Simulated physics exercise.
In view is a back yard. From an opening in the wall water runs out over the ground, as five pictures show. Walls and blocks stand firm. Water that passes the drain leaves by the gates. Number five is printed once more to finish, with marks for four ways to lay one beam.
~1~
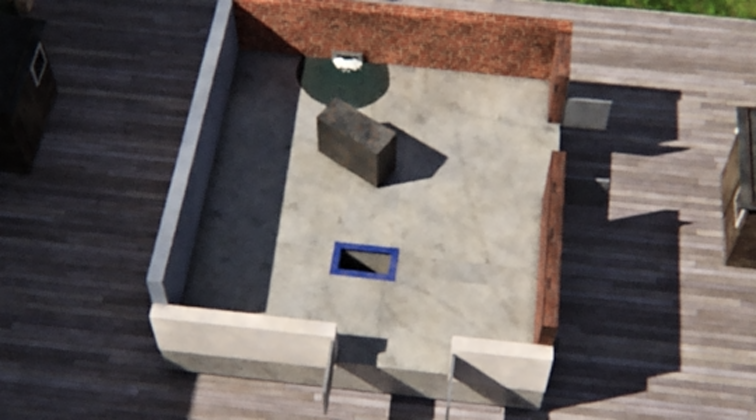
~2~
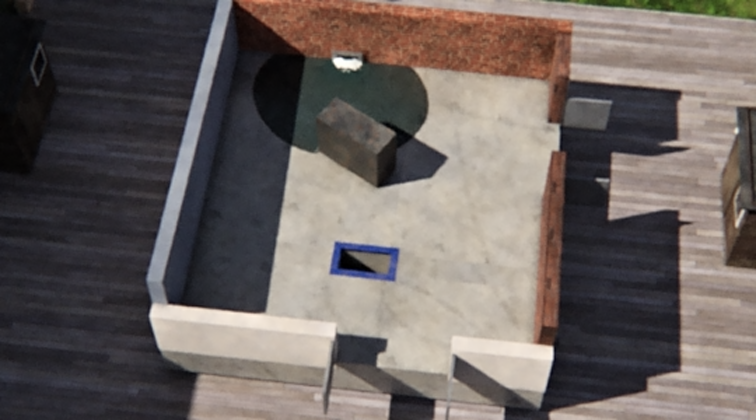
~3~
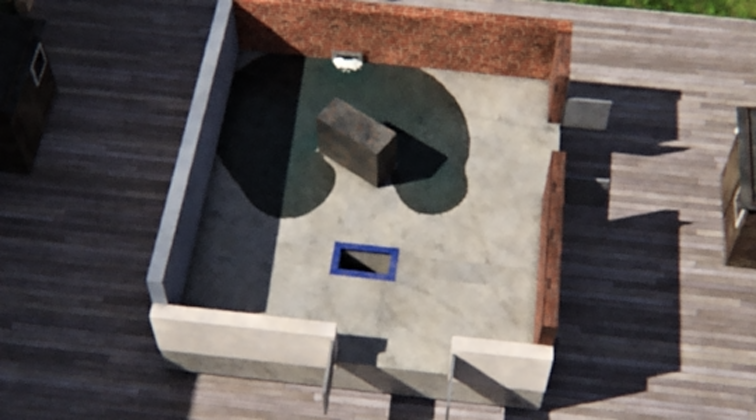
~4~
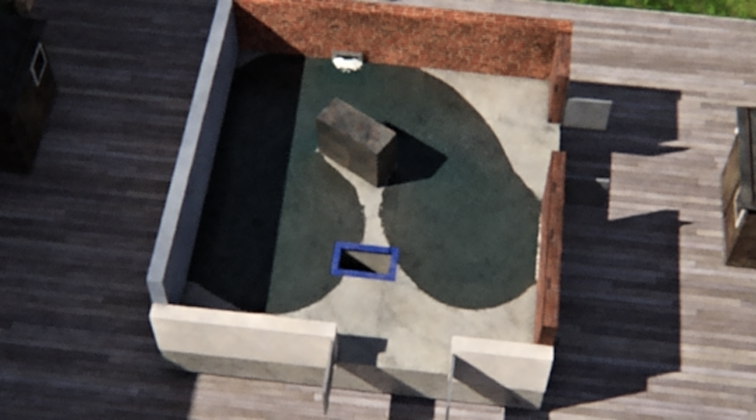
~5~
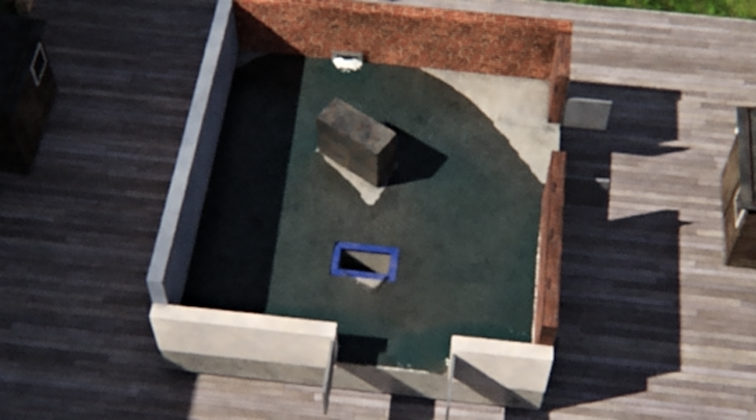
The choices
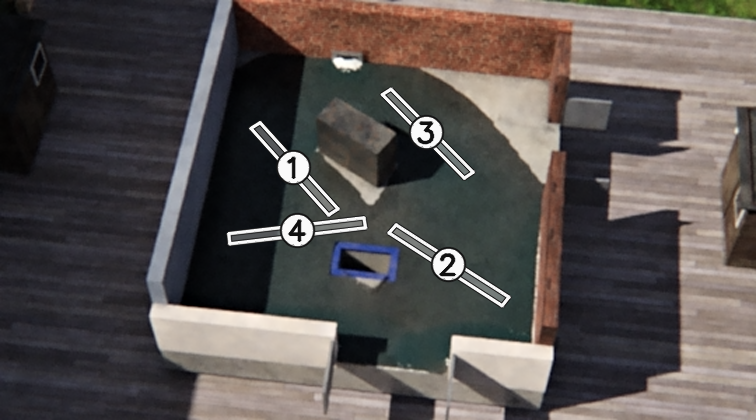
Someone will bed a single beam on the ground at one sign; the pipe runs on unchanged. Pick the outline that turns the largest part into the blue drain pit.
Take 1.
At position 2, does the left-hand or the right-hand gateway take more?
The left one.
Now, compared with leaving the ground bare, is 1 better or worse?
Better.
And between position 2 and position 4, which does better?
The answer is 2.
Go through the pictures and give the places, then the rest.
Outfall at (348, 57); blue drain pit at (364, 261); open gate at (394, 355); open gate at (545, 160); front seen at (310, 94), 5 % of the ground wet; blue drain pit still dry, in the first frame.
Front seen at (294, 141), 16 % of the ground wet; blue drain pit still dry, in the second frame.
Front seen at (460, 196), 33 % of the ground wet; blue drain pit still dry, in the third frame.
Front seen at (520, 288), 63 % of the ground wet; blue drain pit still dry, in the fourth frame.
Front seen at (528, 331), 82 % of the ground wet; blue drain pit taking water, in the fifth frame.
On the marked copy, 1 from (255, 125) to (333, 211); 2 from (392, 228) to (505, 301); 3 from (386, 91) to (468, 175); 4 from (229, 238) to (364, 222).
Choosing 1, about 15 % of the stream goes into the blue drain pit, about 85 % out by the gates.
Choosing 2, about 8 % of the stream goes into the blue drain pit, about 92 % out by the gates.
Choosing 3, about 7 % of the stream goes into the blue drain pit, about 93 % out by the gates.
Choosing 4, about 2 % of the stream goes into the blue drain pit, about 98 % out by the gates.
